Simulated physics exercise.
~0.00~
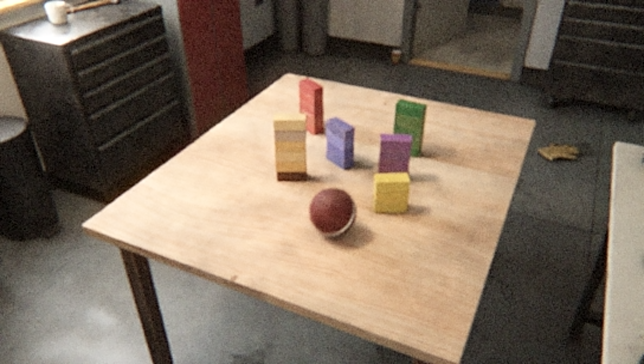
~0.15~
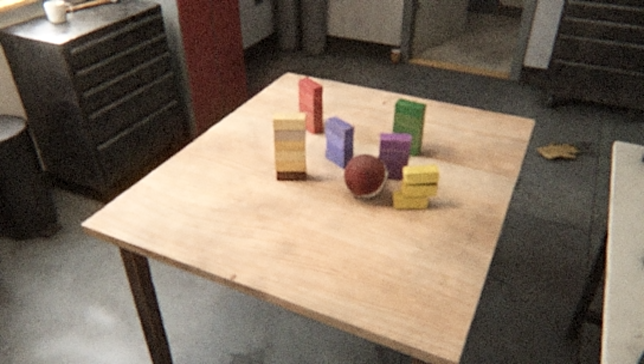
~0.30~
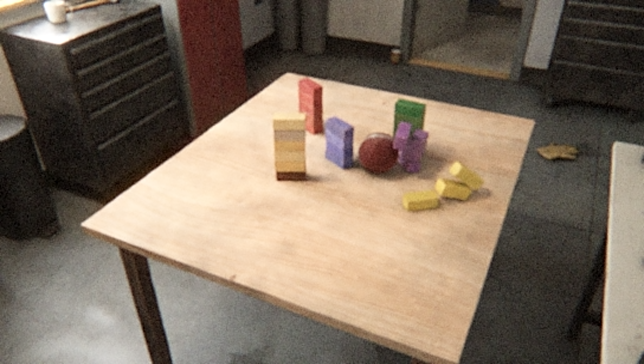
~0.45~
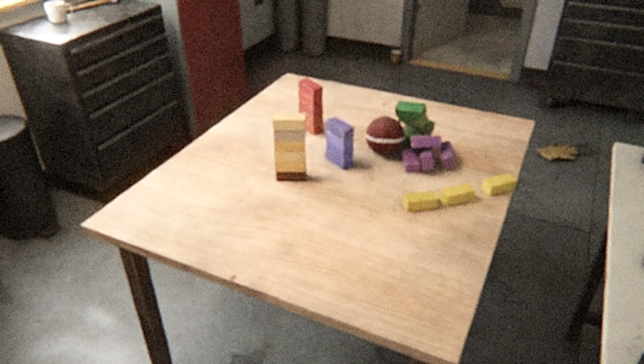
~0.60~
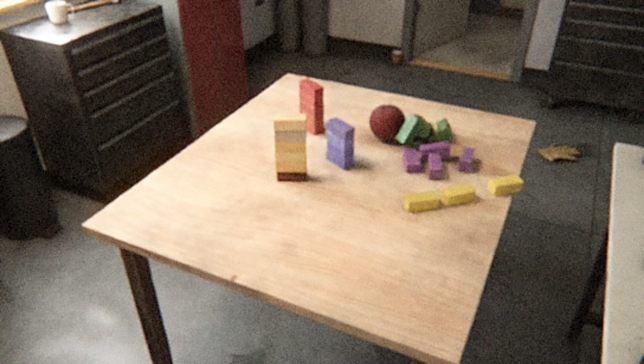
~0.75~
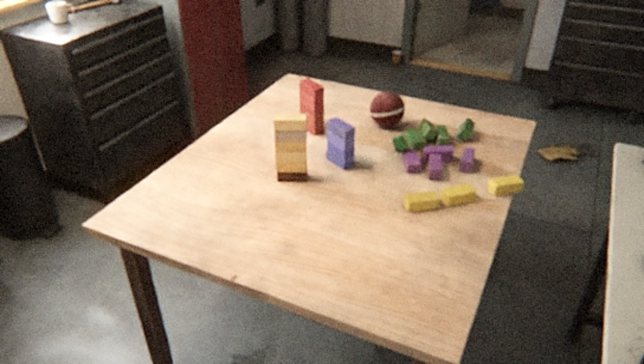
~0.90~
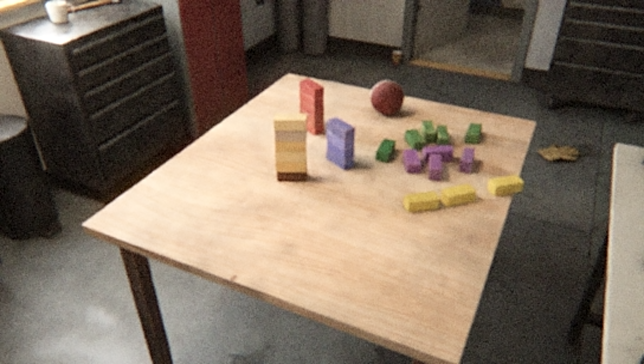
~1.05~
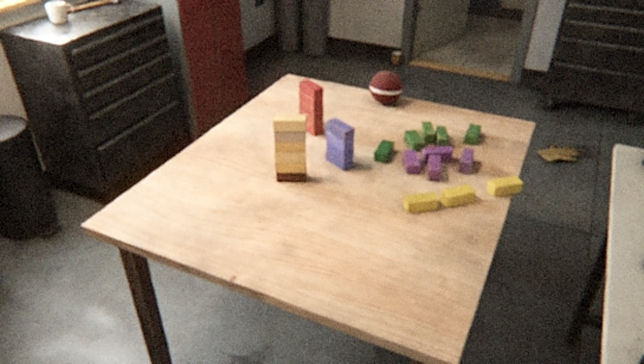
A dark red ball rolls through the yellow, purple and green block towers, leaving three standing.
